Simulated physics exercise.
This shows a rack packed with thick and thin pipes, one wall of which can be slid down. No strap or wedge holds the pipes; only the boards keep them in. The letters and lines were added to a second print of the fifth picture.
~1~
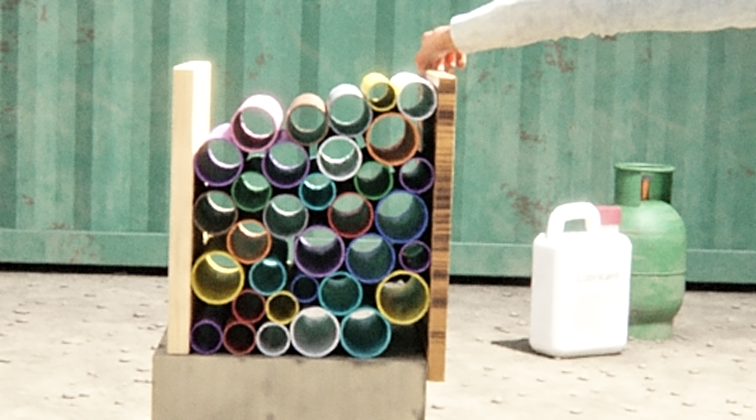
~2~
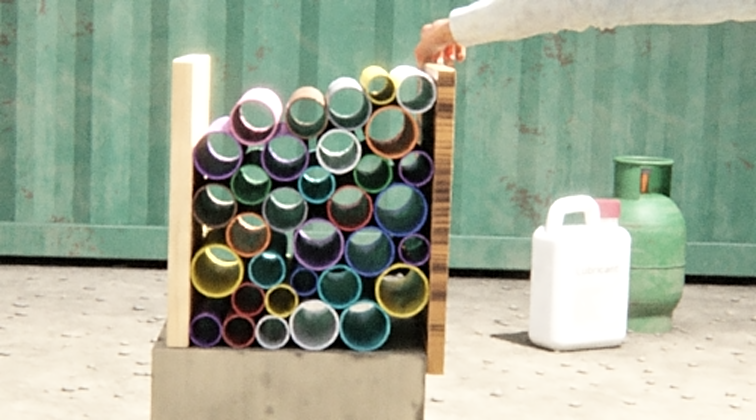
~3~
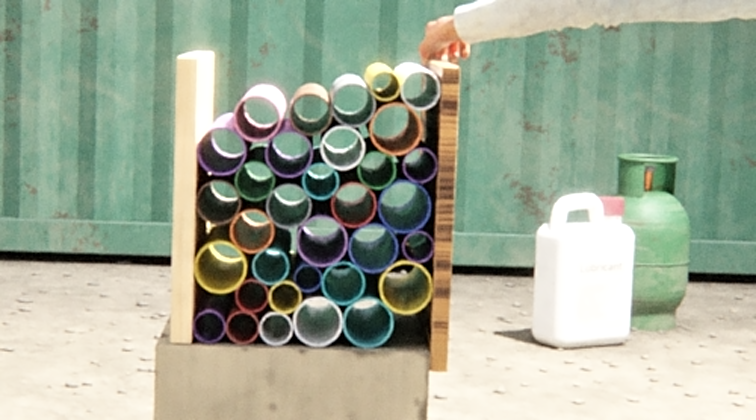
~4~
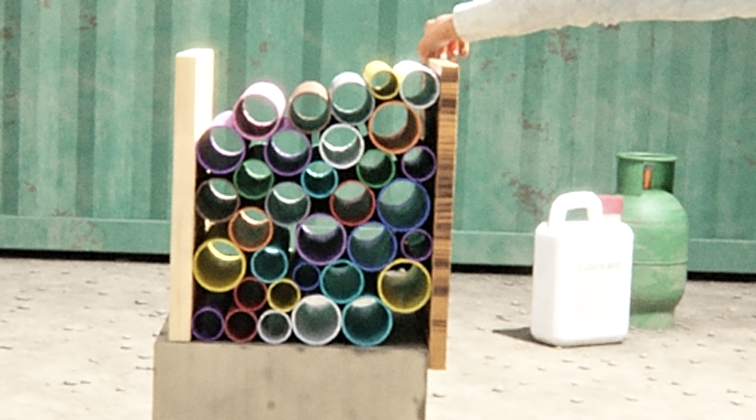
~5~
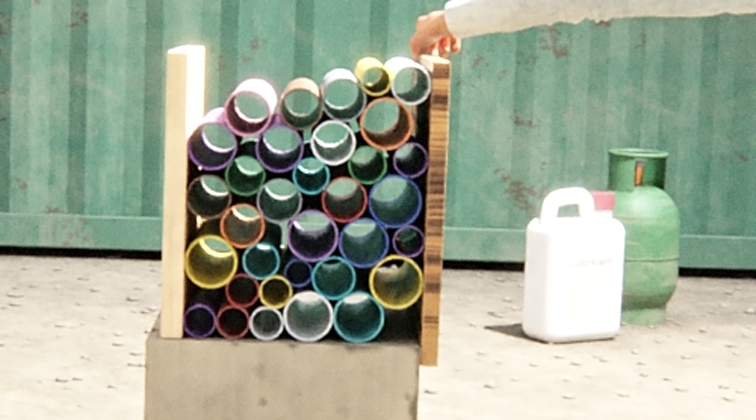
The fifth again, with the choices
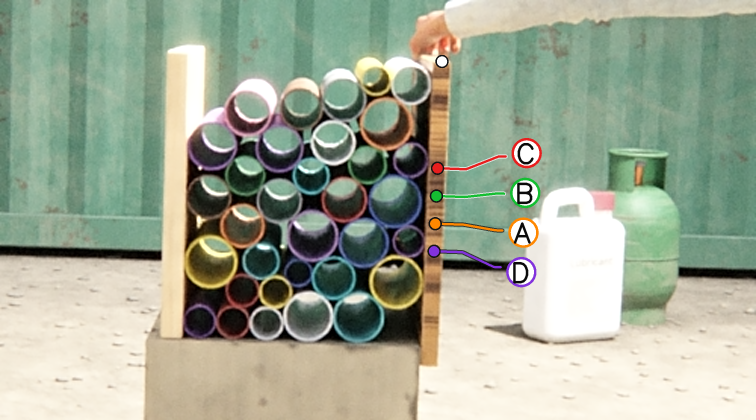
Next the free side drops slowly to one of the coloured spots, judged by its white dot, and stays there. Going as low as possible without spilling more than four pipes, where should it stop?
At most to C.
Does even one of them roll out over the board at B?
At B: Yes.
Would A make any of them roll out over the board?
Yes.
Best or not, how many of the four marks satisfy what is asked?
The number is one.
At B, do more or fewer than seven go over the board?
At B, fewer than seven.
On the marked copy, A at (435, 224); B at (437, 196); C at (438, 168); D at (434, 252); the white dot at (442, 61).
Taking C. A third of the way, top of the board (430, 112).
Two thirds of the way, top of the board (428, 168).
When it is over, top of the board (428, 168), one out over the board.
As for the rest, A five out over the board; B five out over the board; D five out over the board.
